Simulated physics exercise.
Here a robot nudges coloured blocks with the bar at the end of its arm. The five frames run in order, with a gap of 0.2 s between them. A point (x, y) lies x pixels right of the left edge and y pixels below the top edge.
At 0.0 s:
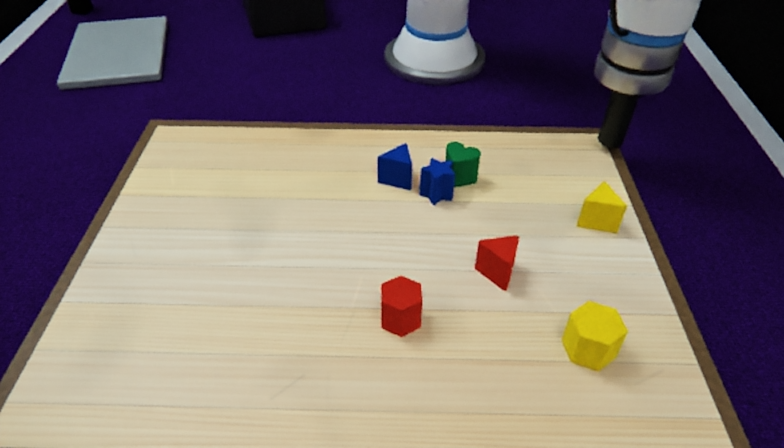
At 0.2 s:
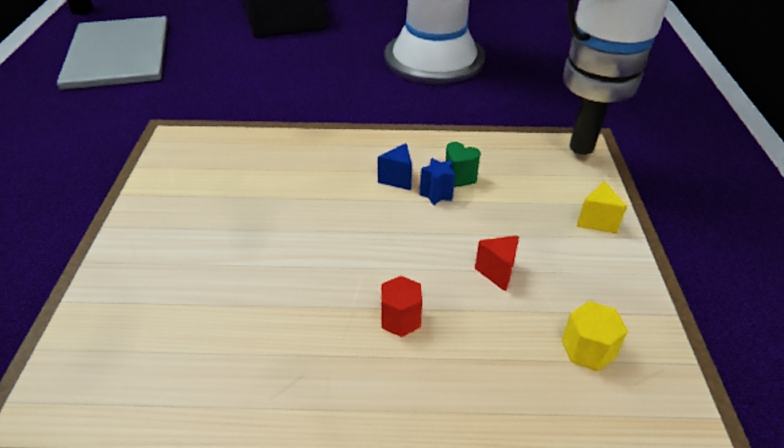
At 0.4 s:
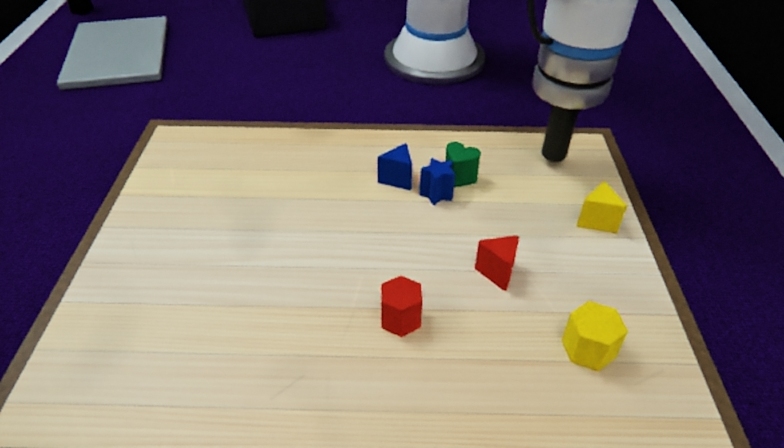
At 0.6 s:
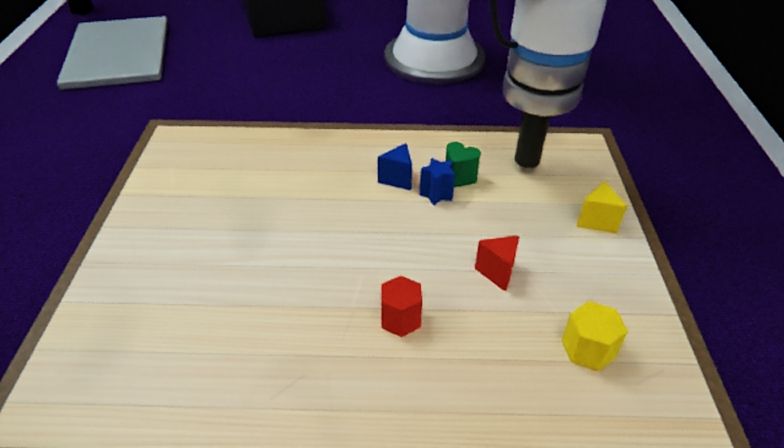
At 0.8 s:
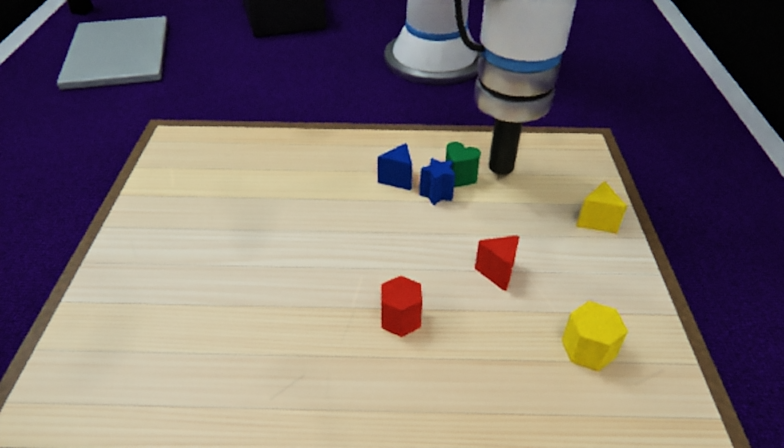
A robot arm with a dark bar at its end moves steadily left along the far edge of a wooden board, nearing a green heart block beside two blue ones, while all the blocks, including red and yellow ones, stay still.
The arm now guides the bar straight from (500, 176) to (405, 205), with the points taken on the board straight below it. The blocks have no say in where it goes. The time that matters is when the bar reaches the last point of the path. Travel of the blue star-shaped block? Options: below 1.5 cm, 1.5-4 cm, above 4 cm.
Over 4 cm.
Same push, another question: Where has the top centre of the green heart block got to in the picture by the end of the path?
It is going to be at (425, 152).
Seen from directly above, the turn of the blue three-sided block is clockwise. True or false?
True - the claim holds.
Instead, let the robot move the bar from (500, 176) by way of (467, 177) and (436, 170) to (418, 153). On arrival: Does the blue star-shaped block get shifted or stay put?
My prediction: It moves.
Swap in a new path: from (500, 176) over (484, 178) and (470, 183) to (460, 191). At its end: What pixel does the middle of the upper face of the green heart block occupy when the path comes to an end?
About (437, 154).
What follows on the original path. One third of the way, bar at (470, 176); blue star-shaped block at (428, 169), turned 35° anticlockwise; green heart block at (441, 151), turned 35° clockwise.
Two thirds of the way, bar at (438, 186); blue star-shaped block at (409, 174), turned 50° anticlockwise; green heart block at (426, 152), turned 105° clockwise.
At the end, bar at (405, 196); blue three-sided block at (391, 154), turned 50° clockwise; blue star-shaped block at (375, 176); green heart block at (425, 152), turned 110° clockwise.
